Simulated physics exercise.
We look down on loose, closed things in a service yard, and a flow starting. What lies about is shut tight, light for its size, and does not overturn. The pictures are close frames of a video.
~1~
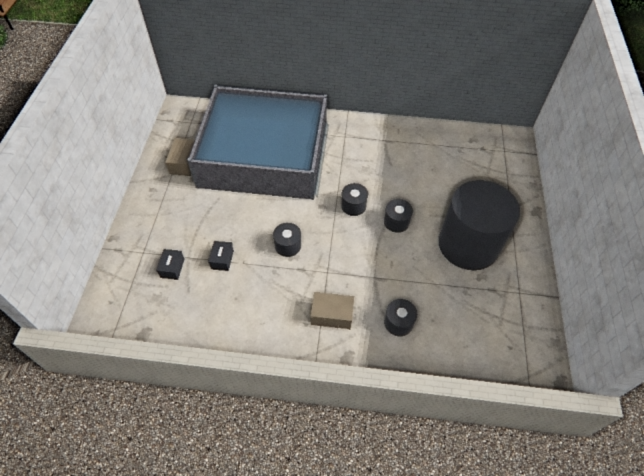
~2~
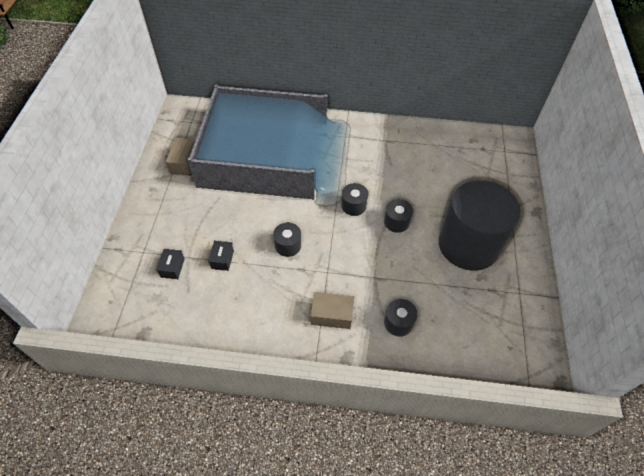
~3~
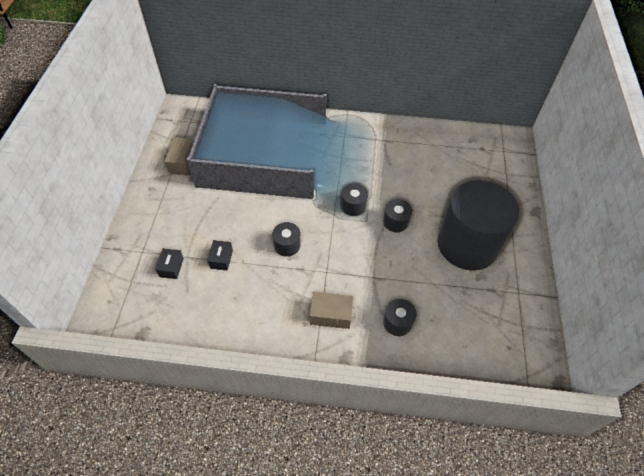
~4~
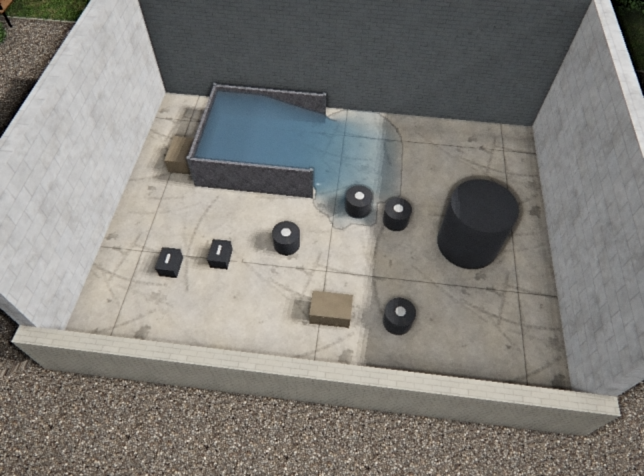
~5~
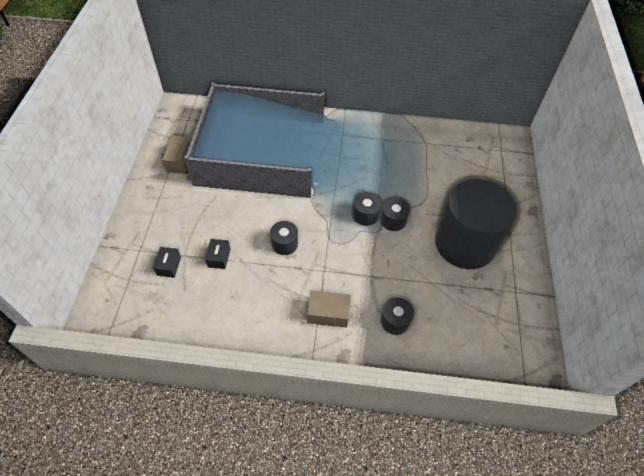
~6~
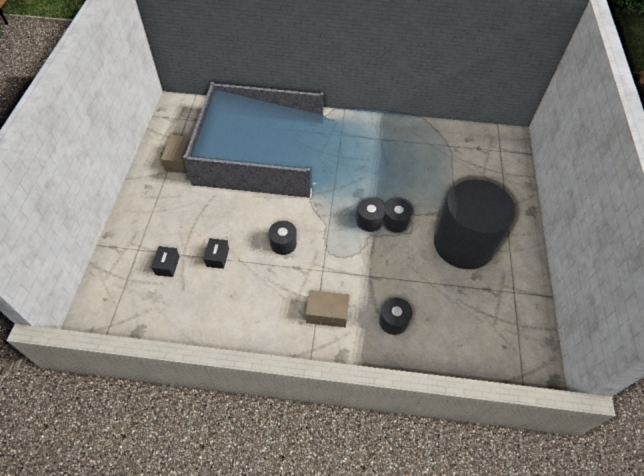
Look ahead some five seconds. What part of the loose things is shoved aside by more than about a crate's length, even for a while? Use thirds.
It is one to two thirds.
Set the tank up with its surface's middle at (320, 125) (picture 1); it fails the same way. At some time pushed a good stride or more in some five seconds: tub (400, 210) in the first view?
Verdict: That far or more.
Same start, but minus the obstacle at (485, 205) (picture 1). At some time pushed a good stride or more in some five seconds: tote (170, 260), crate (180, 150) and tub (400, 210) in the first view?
One after the other: No, no, swept aside.
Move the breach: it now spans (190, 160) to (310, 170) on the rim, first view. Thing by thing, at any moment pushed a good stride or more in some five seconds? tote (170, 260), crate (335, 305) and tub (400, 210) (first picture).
As listed: That far or more, yes, no.
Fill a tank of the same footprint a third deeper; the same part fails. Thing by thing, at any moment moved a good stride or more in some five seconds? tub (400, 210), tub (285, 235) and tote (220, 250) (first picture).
In turn: Pushed that far, short of that, no.
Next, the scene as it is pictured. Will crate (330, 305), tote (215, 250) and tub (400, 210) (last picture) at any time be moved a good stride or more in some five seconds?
In that order: Under that, not that far, shifted that much.
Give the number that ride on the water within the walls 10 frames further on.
It comes to 0.
A moment on, 1 of 8 are well off their spots; 0 afloat.
Next, 2 of 8 are well off their spots; 0 afloat.
Later, 2 of 8 are well off their spots; 2 afloat.
In the end, 3 of 8 are well off their spots, and 3 have been at some point; 3 afloat.
